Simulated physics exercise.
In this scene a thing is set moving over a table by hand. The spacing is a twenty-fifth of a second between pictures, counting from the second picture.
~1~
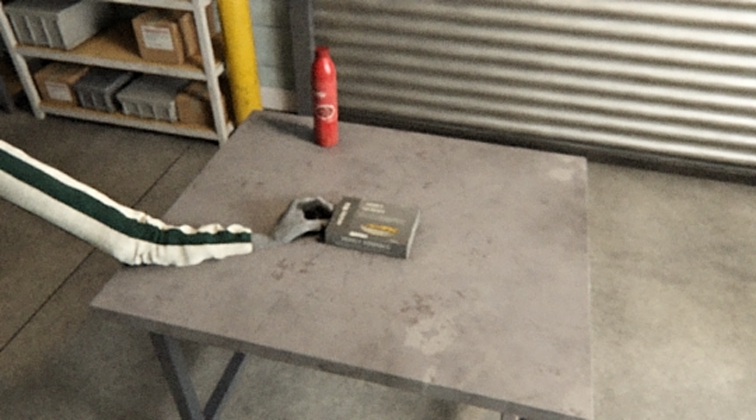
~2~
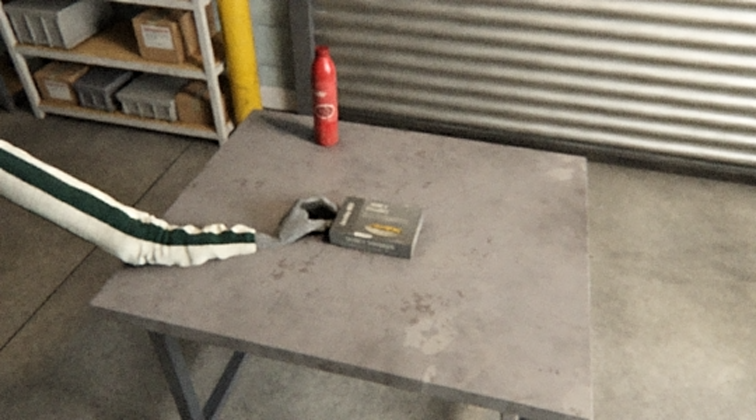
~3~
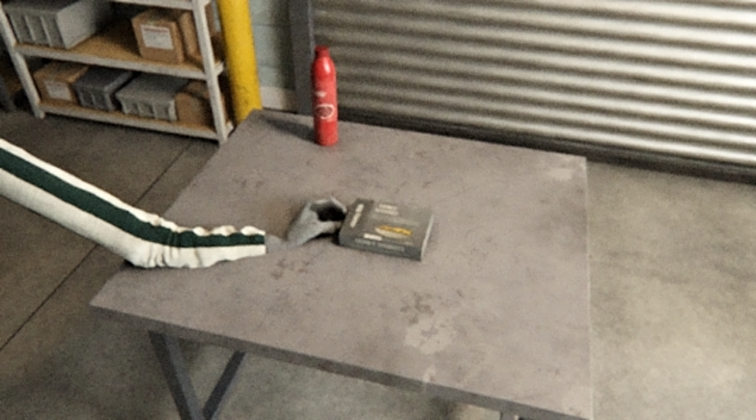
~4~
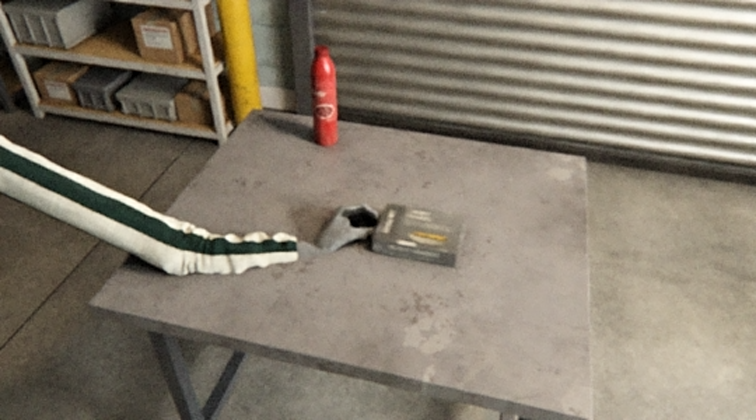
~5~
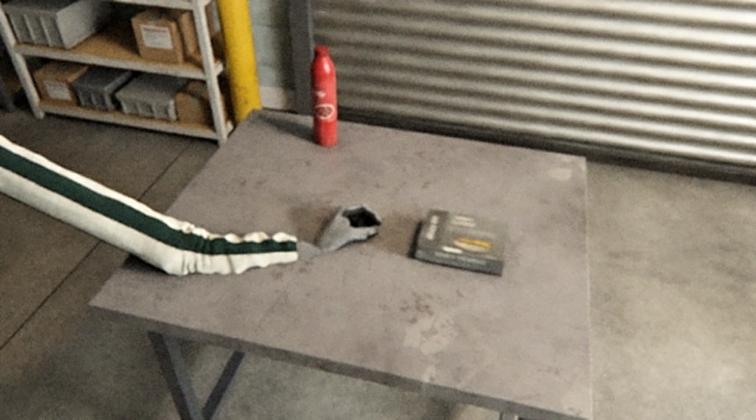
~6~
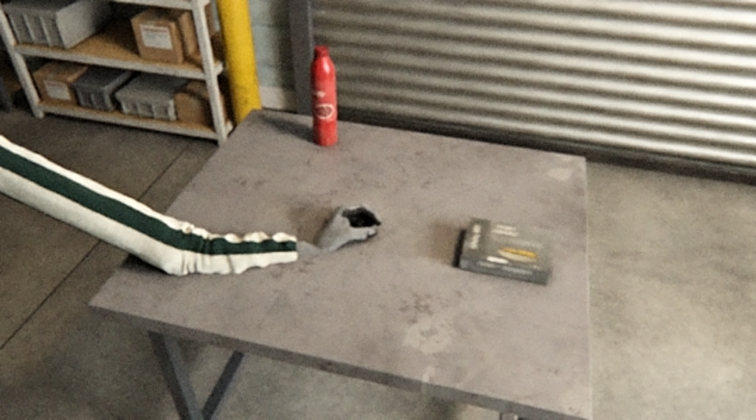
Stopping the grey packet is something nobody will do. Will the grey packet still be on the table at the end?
Leaves the surface.
Then, 0.10 s later than the last frame, grey packet now off the table.
Then, 0.30 s later than the last frame, things are still on the move.
Then, 0.40 s later than the last frame, as before.
When it is over, off the table, grey packet.
